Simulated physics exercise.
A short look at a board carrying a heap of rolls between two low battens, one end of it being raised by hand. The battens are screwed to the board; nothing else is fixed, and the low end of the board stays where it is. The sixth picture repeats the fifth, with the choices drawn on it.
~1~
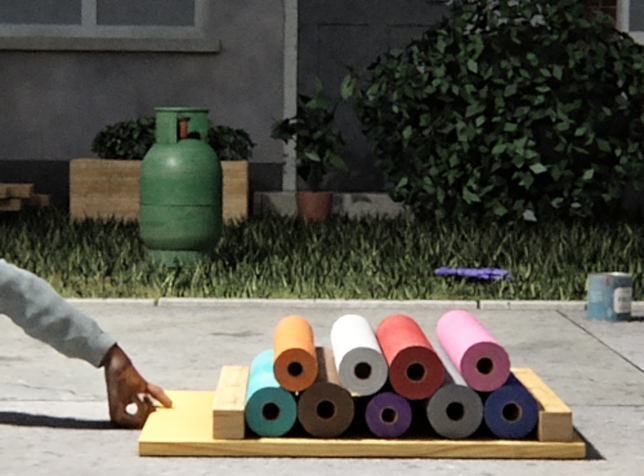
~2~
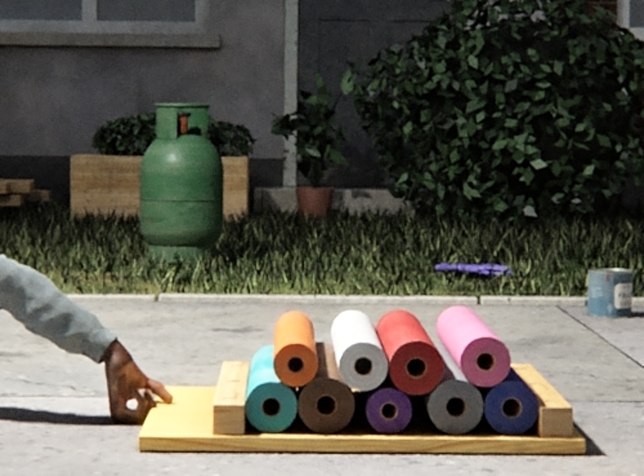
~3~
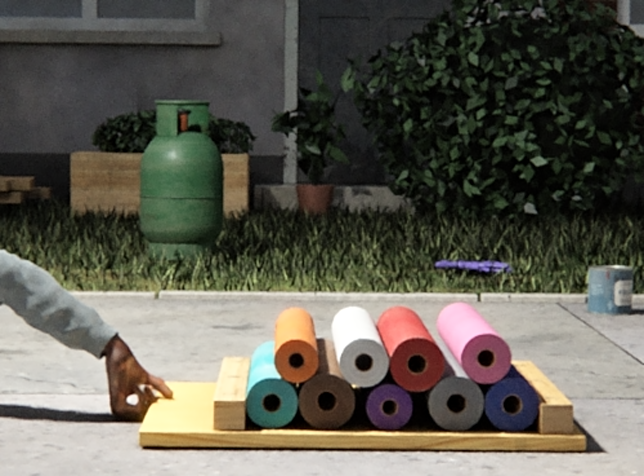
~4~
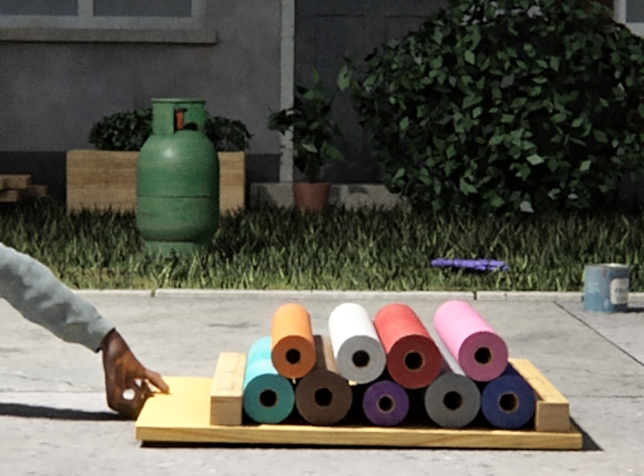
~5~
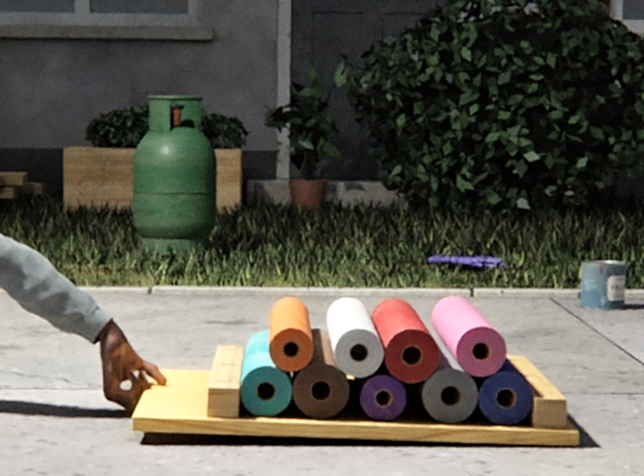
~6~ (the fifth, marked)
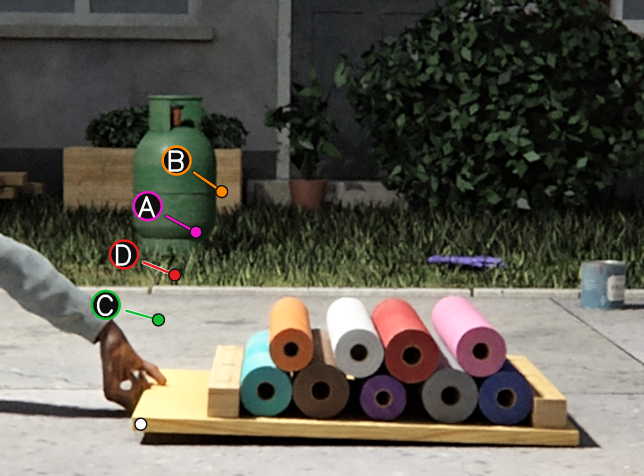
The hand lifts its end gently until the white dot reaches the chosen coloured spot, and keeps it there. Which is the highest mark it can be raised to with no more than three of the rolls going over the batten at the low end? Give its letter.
The answer is mark B.
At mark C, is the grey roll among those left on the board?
Yes.
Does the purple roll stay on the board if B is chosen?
Yes.
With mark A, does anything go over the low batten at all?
Yes.
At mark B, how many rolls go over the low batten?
At B the number is three.
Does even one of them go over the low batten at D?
At D: Yes.
On the marked copy, A at (196, 232); B at (222, 191); C at (159, 320); D at (175, 275); the white dot at (141, 424).
With B. Early on, board at 19°.
Further on, board at 34°.
At the end, board at 34°, three over the low batten (red, white, pink).
As for the rest, A three over the low batten (red, white, pink); C two over the low batten (red, pink); D two over the low batten (red, pink).
